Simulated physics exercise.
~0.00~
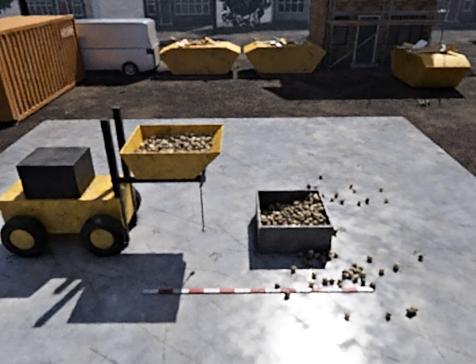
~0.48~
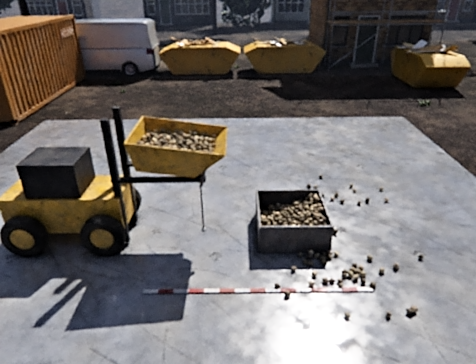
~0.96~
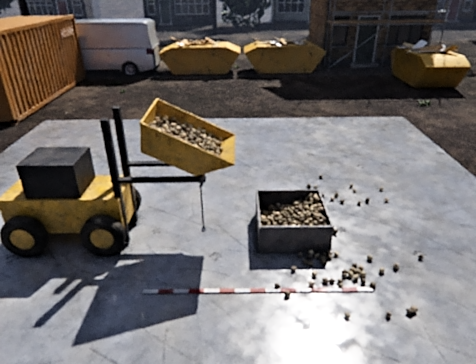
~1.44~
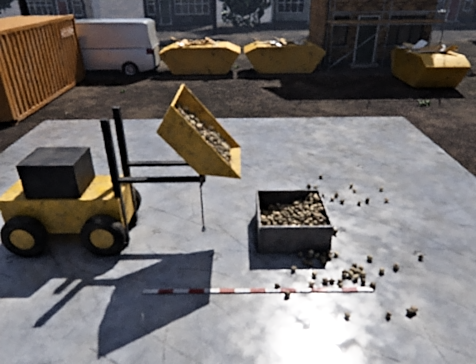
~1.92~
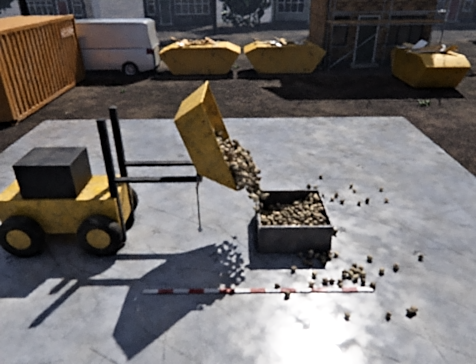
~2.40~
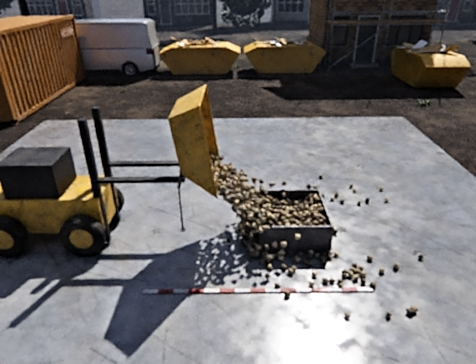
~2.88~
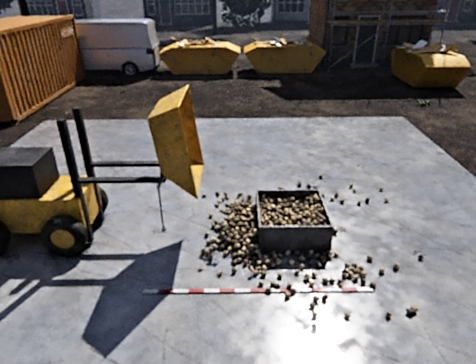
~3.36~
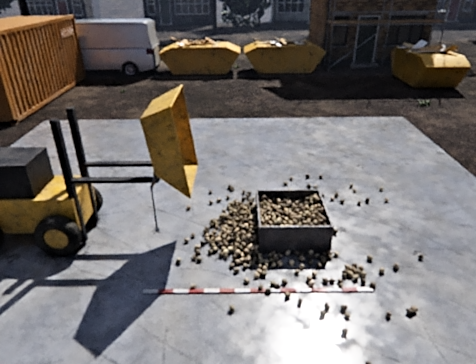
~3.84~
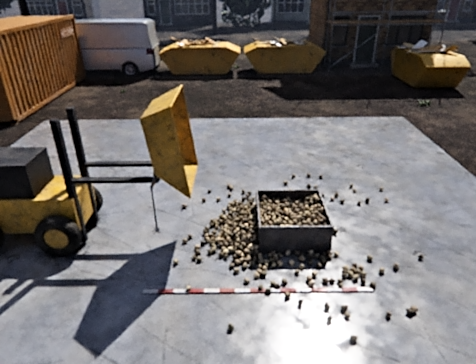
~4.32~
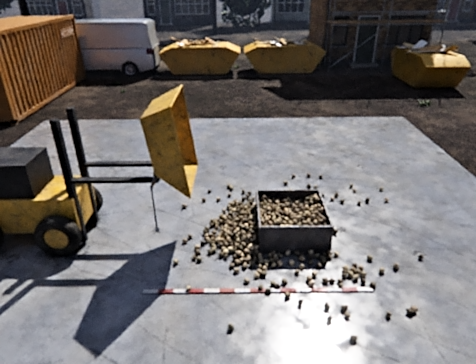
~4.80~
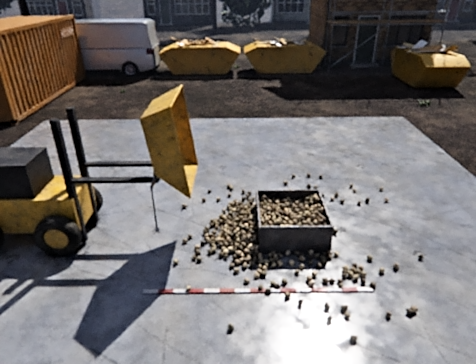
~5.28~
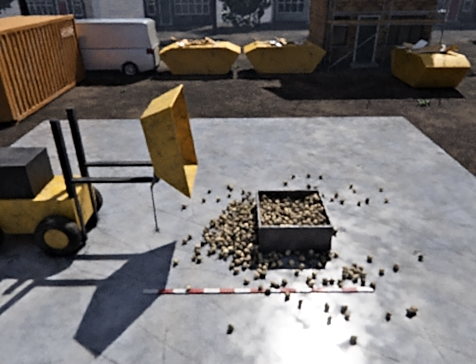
Yellow fork truck tipping a skip of round stones towards a dark bin, then backing left, leaving many heaped beside it.
